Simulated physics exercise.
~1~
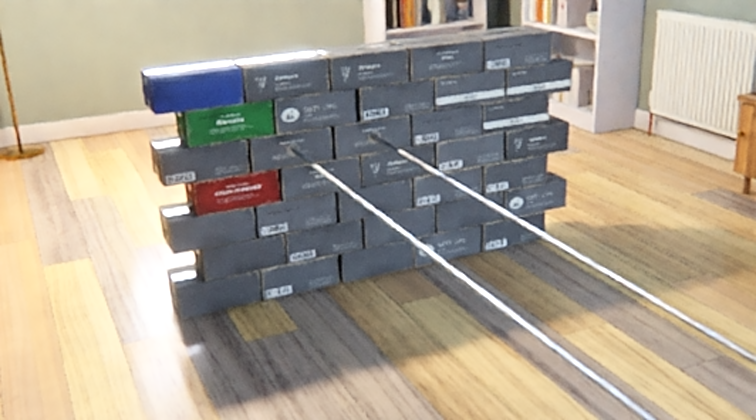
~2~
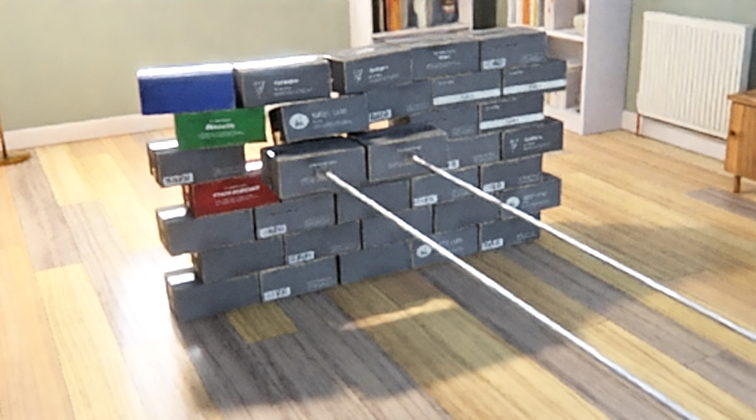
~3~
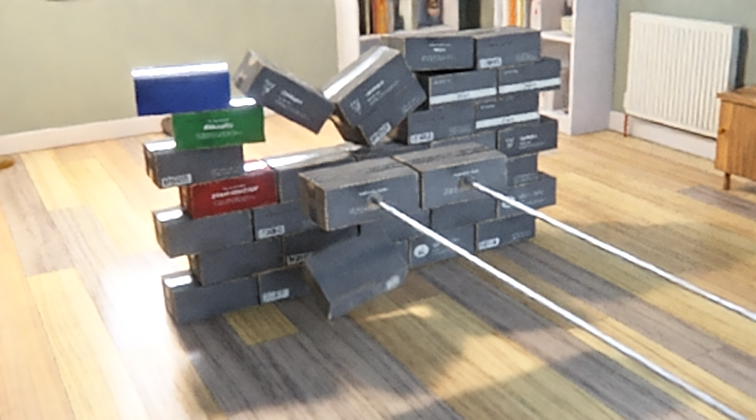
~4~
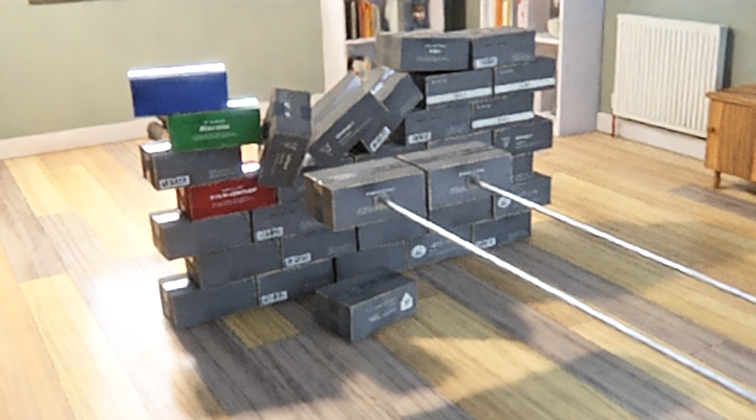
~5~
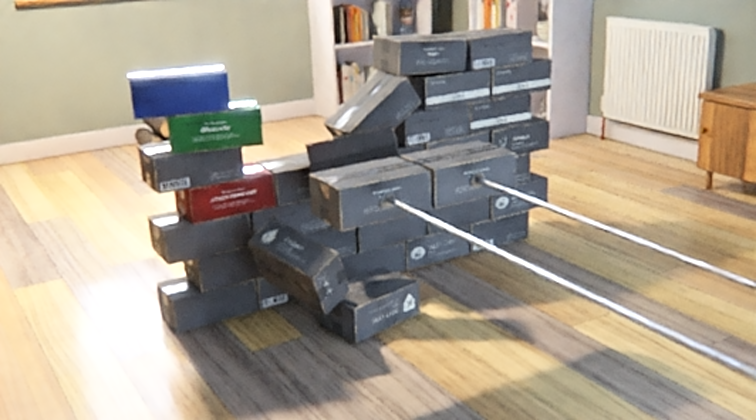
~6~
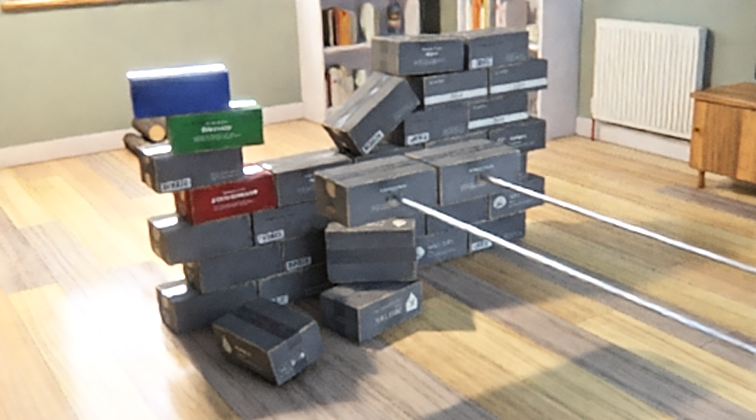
Two pale steel rods draw a pair of neighbouring grey boxes straight out of a free-standing wall of shoe boxes in a bright, wood-floored room. Seen from slightly above as the view drifts sideways, the mostly grey stack has blue, green and red boxes at its left edge, with bookshelves and a radiator behind. As the pair slides forward, boxes above tilt and sink into the gap, and one drops to the floor in front. More tumble down after it. The pulled pair stops, jutting out above the fallen boxes, while the blue box still sits atop the green.
